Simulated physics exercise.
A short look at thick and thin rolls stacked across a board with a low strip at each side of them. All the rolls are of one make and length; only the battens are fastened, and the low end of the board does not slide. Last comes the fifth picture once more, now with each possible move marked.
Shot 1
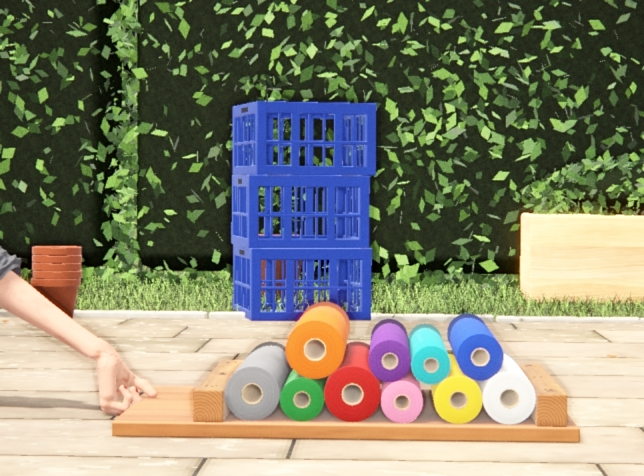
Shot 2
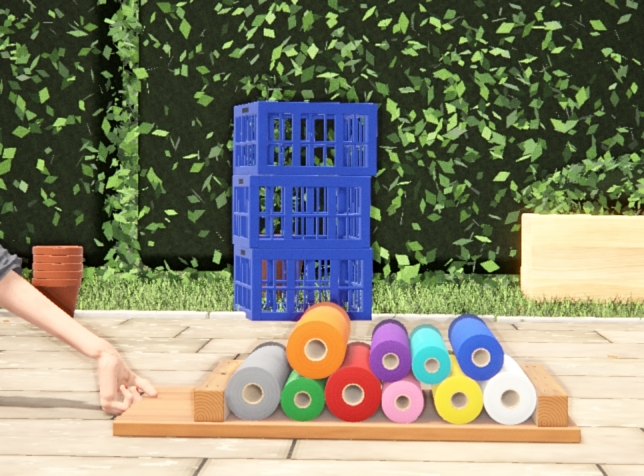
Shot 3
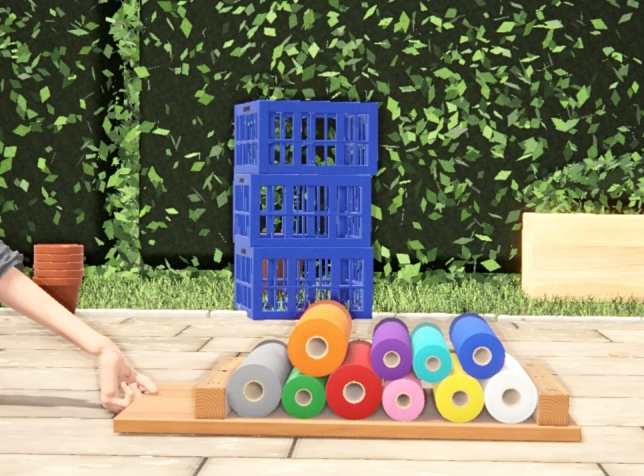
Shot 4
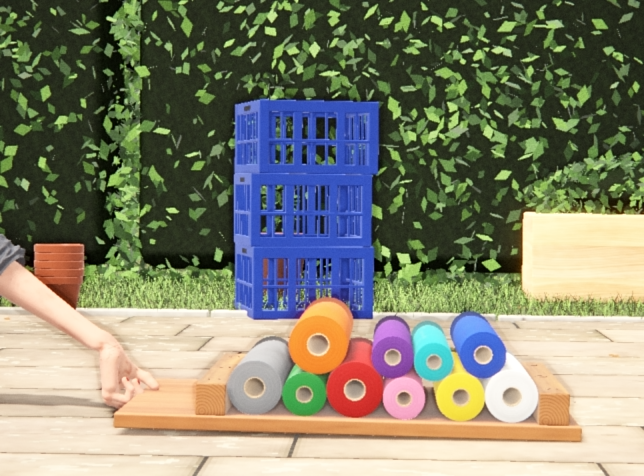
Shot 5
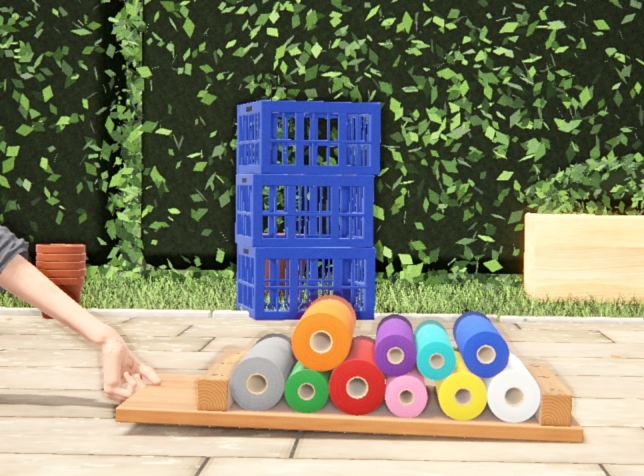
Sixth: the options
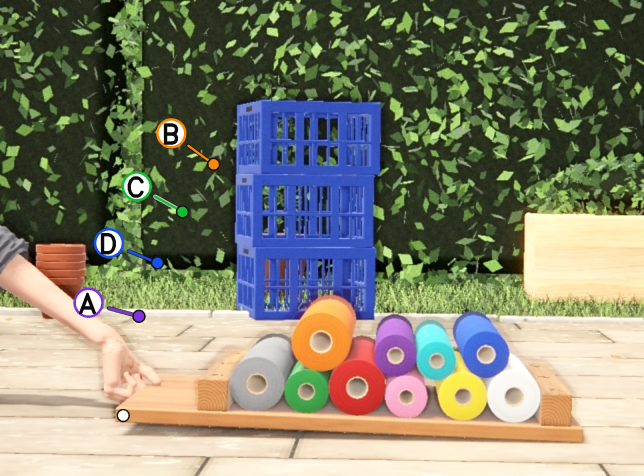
A hand slightly raises the left end of a wooden board stacked with colourful rolls.
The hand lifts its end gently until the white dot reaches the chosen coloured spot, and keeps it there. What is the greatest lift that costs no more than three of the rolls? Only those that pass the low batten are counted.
Stop at B.
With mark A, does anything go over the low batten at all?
No, at A.
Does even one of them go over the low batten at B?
Yes, at B.
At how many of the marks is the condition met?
Four of the four.
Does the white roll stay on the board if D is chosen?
Yes, with D.
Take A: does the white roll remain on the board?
Yes, with A.
On the marked copy, A at (139, 316); B at (214, 164); C at (183, 212); D at (158, 263); the white dot at (123, 415).
With B. Early on, board at 20°.
Further on, board at 35°.
At the end, board at 35°, three over the low batten (purple, blue, turquoise).
As for the rest, A none over the low batten; C three over the low batten (purple, blue, turquoise); D none over the low batten.
